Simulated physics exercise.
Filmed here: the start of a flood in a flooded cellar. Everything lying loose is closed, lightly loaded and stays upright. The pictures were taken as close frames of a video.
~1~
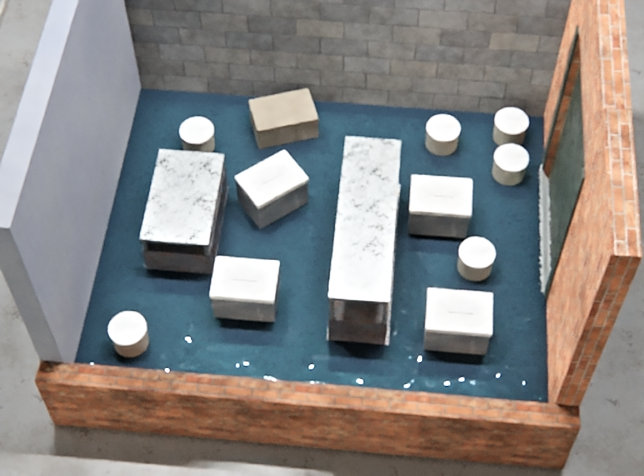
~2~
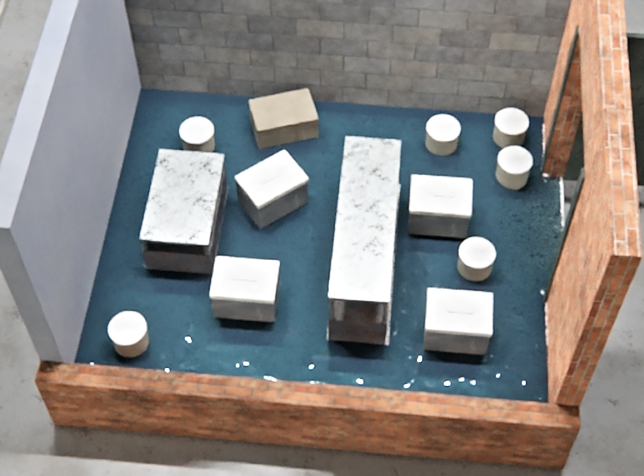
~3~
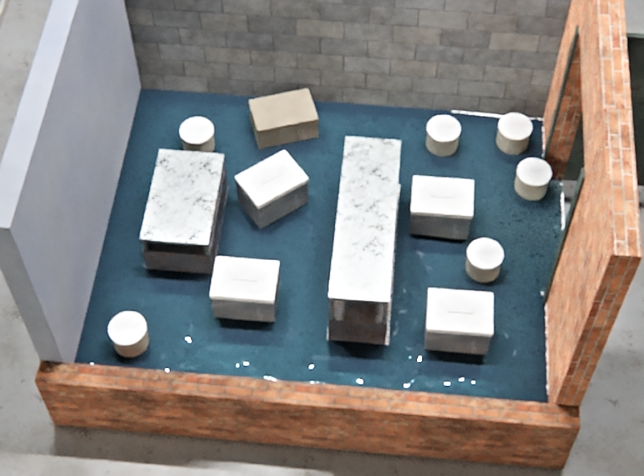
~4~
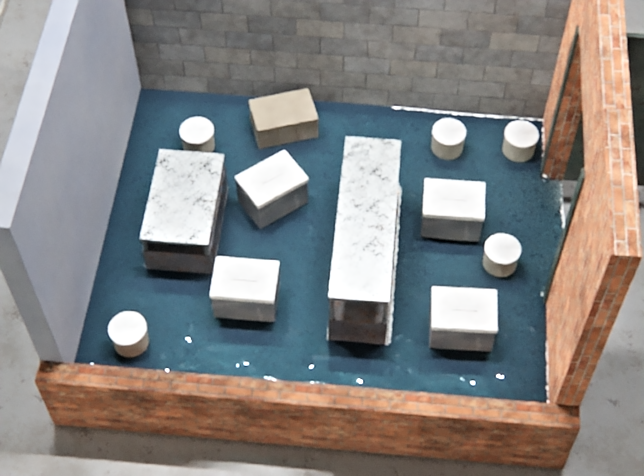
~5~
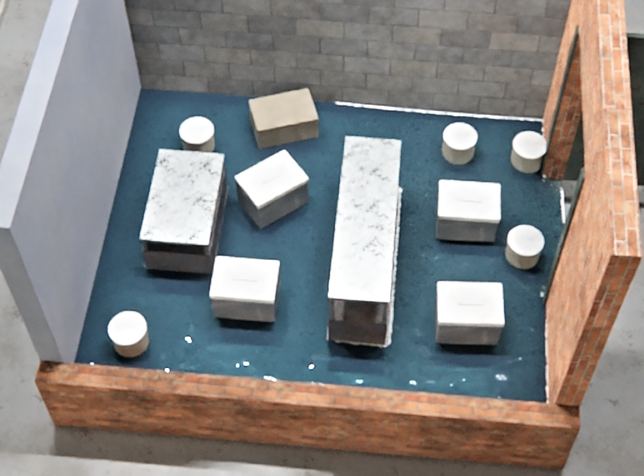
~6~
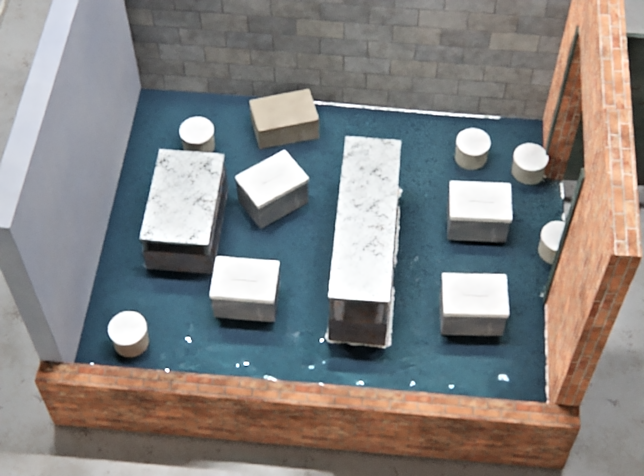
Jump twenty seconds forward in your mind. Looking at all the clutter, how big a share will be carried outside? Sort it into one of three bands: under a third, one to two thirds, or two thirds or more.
It falls in the top band, two thirds or more.
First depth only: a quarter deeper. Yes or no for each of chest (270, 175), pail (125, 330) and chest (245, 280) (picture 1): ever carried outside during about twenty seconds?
The first exits, the next remains in the room, the last remains in the room.
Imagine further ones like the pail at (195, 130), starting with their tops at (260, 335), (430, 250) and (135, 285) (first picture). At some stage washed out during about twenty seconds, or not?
In order: Leaves the room, leaves the room, never leaves.
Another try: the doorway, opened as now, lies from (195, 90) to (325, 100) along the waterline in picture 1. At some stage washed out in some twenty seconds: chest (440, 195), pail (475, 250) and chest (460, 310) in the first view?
Item one gets away, item two doesn't escape, item three doesn't escape.
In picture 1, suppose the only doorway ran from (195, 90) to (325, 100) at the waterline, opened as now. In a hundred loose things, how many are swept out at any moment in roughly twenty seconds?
I'd put it near 70 per cent.
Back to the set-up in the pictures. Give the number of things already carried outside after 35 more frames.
I reckon 8.
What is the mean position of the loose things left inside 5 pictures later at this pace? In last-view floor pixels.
What remains is centred near (298, 235).
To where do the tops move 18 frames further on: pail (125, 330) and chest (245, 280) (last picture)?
Near (181, 341) and (294, 320).
A moment on, 5 of 11 are out; 6 afloat.
Next, 7 of 11 are out; 4 afloat.
Later, 8 of 11 are out; 3 afloat.
In the end, 9 of 11 are out; 2 afloat.
